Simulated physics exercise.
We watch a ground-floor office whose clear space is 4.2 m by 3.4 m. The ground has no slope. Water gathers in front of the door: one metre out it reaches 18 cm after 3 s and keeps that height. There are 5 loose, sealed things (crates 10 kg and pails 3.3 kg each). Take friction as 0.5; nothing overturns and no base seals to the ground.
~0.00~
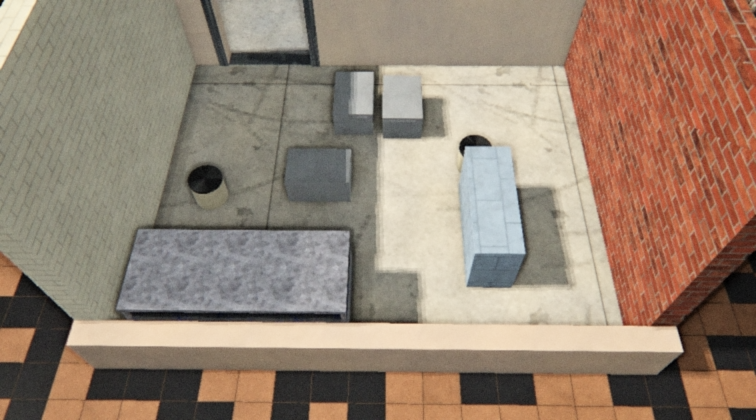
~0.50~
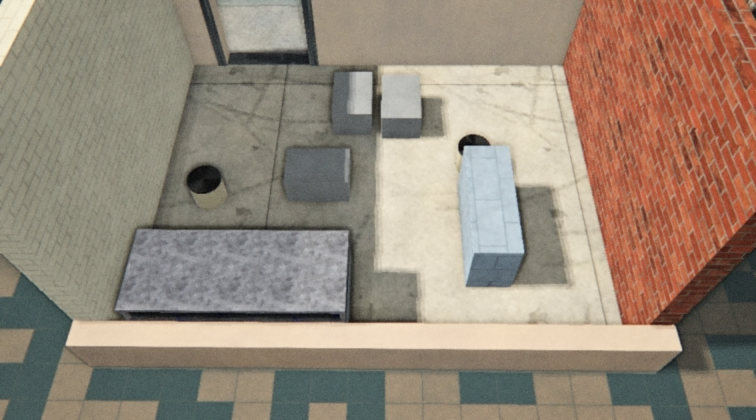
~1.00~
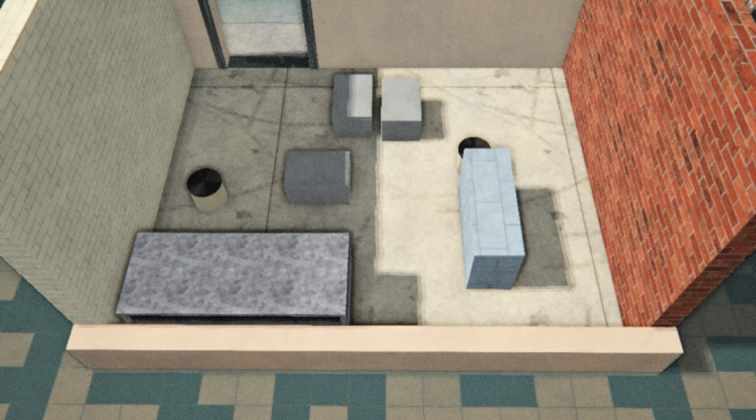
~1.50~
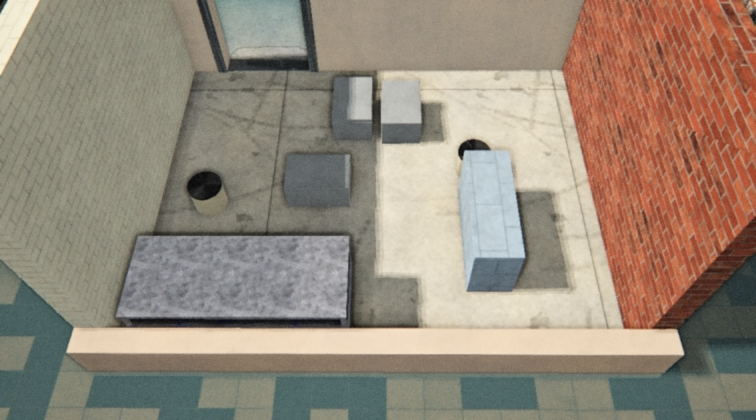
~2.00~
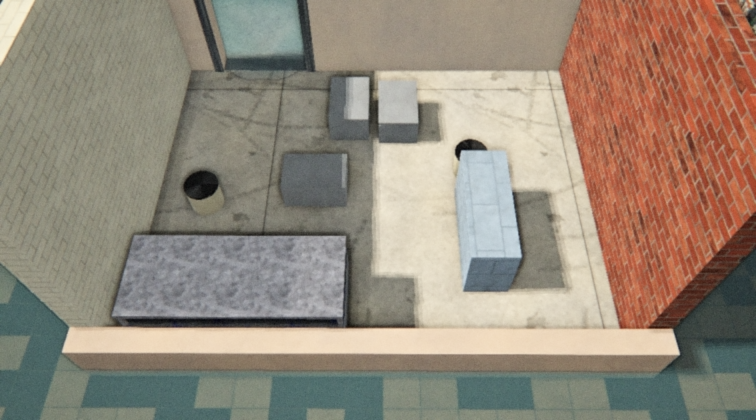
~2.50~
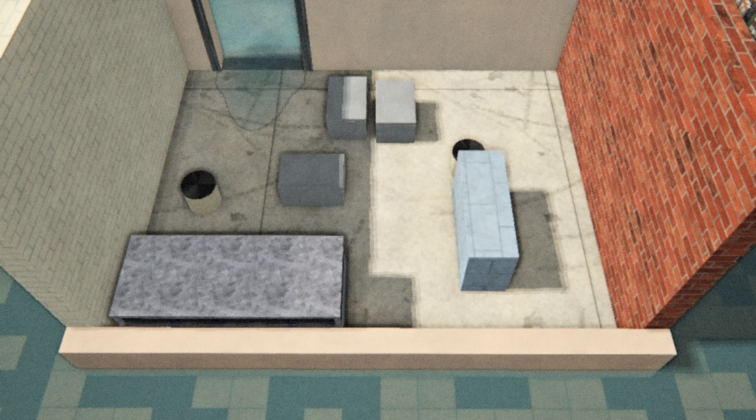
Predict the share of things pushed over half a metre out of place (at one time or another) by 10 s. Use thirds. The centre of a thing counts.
That comes to from one to two thirds.
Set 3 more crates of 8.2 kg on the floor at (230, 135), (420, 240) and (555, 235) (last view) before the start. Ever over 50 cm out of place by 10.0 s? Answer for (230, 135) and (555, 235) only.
In turn: More, under.
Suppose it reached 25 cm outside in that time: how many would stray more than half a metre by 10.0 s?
In that case 4 of them.
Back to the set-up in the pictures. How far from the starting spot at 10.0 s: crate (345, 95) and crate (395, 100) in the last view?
In turn: 10 cm, 0 cm.
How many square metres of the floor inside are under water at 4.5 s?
Roughly 5.5 m2.
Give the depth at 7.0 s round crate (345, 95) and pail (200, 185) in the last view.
Roughly 3 and 12 cm.
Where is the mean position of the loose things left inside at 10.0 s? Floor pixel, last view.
At about (424, 170).
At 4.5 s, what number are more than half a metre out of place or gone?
I count 1.
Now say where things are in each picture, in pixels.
In the first frame, a crate at (354, 93) rests on the ground; a pail at (476, 147), on the bottom; water covers 0.0 m2; 0 of 5 have shifted.
In the second frame, a crate at (353, 92), on the bottom; a pail at (475, 147), on the bottom; water covers 0.0 m2; 0 of 5 have shifted.
In the third frame, a crate at (353, 95), on the bottom; a pail at (475, 149) rests on the ground; water covers 0.0 m2; 0 of 5 have shifted.
In the fourth frame, a crate at (353, 98) rests on the ground; a pail at (475, 151), on the bottom; 0.0 m2 under water; 0 of 5 have shifted.
In the fifth frame, a crate at (349, 98), on the bottom; a pail at (471, 151), on the bottom; water covers 0.1 m2; 0 of 5 have shifted.
In the sixth frame, a crate at (347, 97), on the bottom; a pail at (469, 151) rests on the ground; water covers 0.6 m2; 0 of 5 have shifted.
After 3.5 s 0 of 5 are over 50 cm from their spots; 0 afloat.
After 4.5 s 1 of 5 are over 50 cm from their spots; 1 afloat.
After 7.0 s 2 of 5 are over 50 cm from their spots; 2 afloat.
After 10.0 s 2 of 5 are over 50 cm from their spots, and 2 have been at some point; 3 afloat.
